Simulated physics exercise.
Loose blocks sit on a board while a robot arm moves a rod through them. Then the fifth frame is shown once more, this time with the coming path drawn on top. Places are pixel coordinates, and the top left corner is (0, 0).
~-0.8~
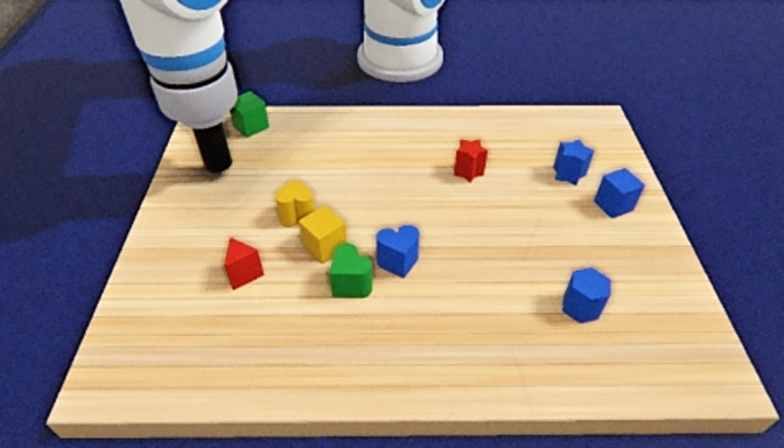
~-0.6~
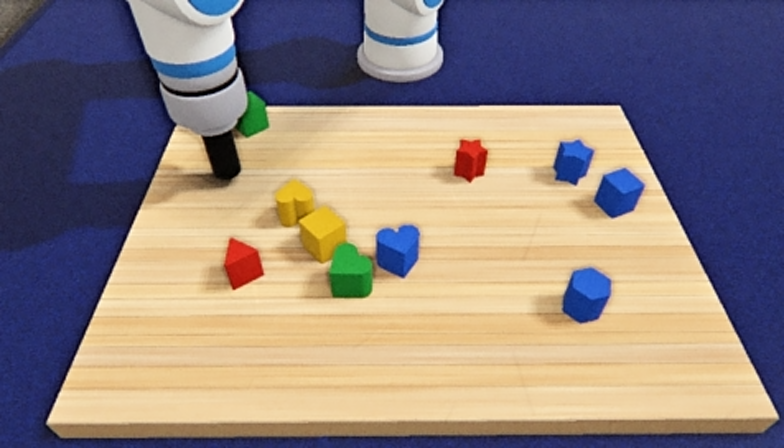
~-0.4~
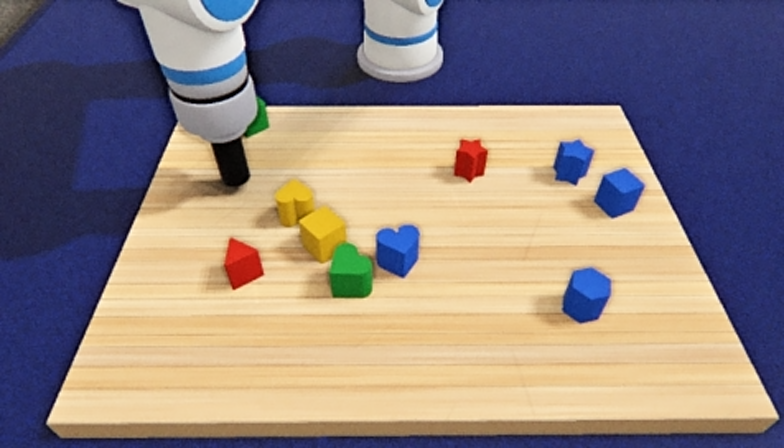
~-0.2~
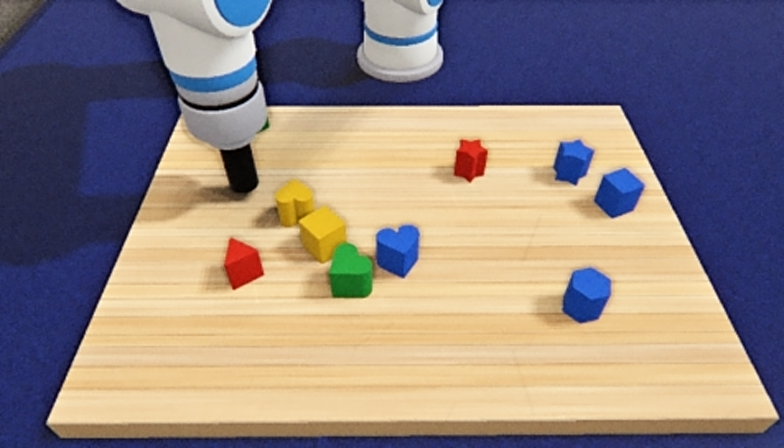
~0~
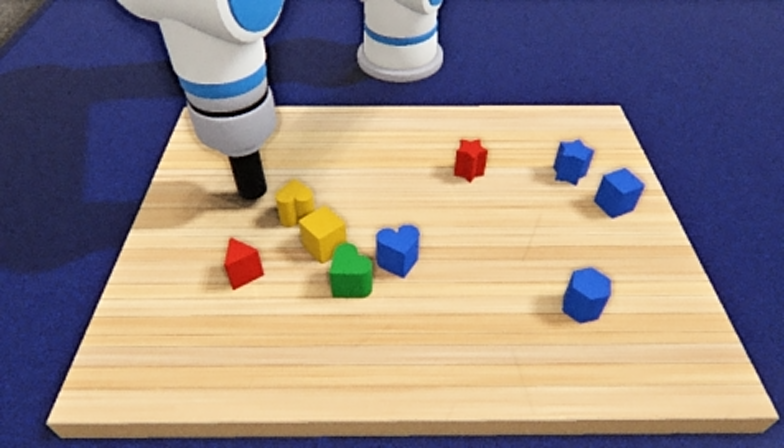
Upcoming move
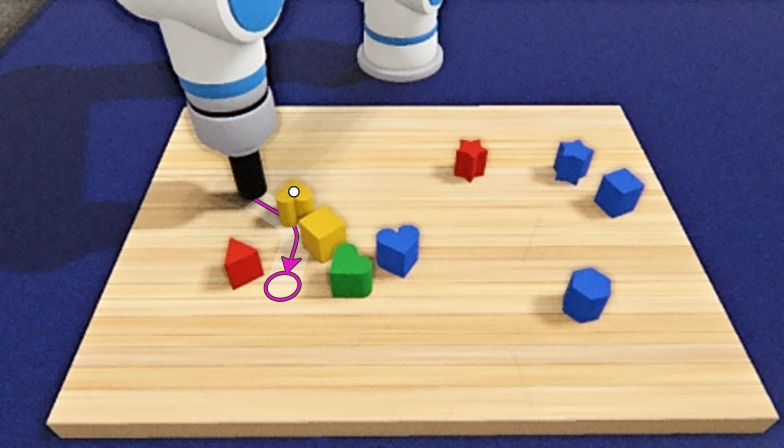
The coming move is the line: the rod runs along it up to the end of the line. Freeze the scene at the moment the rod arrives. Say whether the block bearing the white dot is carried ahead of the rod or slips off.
The rod moves past it.
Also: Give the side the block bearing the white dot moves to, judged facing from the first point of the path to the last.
It will end up to the left.
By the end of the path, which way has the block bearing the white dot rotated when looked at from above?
Seen from above, its turn is counter-clockwise.
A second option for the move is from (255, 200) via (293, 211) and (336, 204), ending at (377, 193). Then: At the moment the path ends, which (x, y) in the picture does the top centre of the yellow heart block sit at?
Its top middle: (340, 198).
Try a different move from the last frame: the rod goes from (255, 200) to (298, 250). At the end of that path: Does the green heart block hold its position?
Yes, I think so.
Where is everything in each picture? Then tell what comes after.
In the first frame, rod tip at (219, 164); block tops, red triangle at (237, 250); yellow heart block at (294, 192); yellow square piece at (322, 221).
In the second frame, rod at (227, 171); blocks unchanged.
In the third frame, rod at (236, 178); blocks unchanged.
In the fourth frame, rod at (245, 184); blocks unchanged.
In the fifth frame, rod at (253, 190); red triangle at (237, 250); yellow heart block at (294, 192); yellow square piece at (322, 221).
Path on the board, from (255, 200) by way of (286, 218) and (294, 249) to (283, 286); the dot is on the yellow heart block.
The first path, step by step. One third of the way, rod at (285, 209); yellow heart block at (310, 196), turned 25° anticlockwise.
Two thirds of the way, rod at (292, 240); yellow heart block at (322, 199), turned 40° anticlockwise; yellow square piece at (328, 227).
At the end, rod at (281, 277); red triangle in place; yellow heart block at (322, 199), turned 40° anticlockwise; yellow square piece at (329, 227).
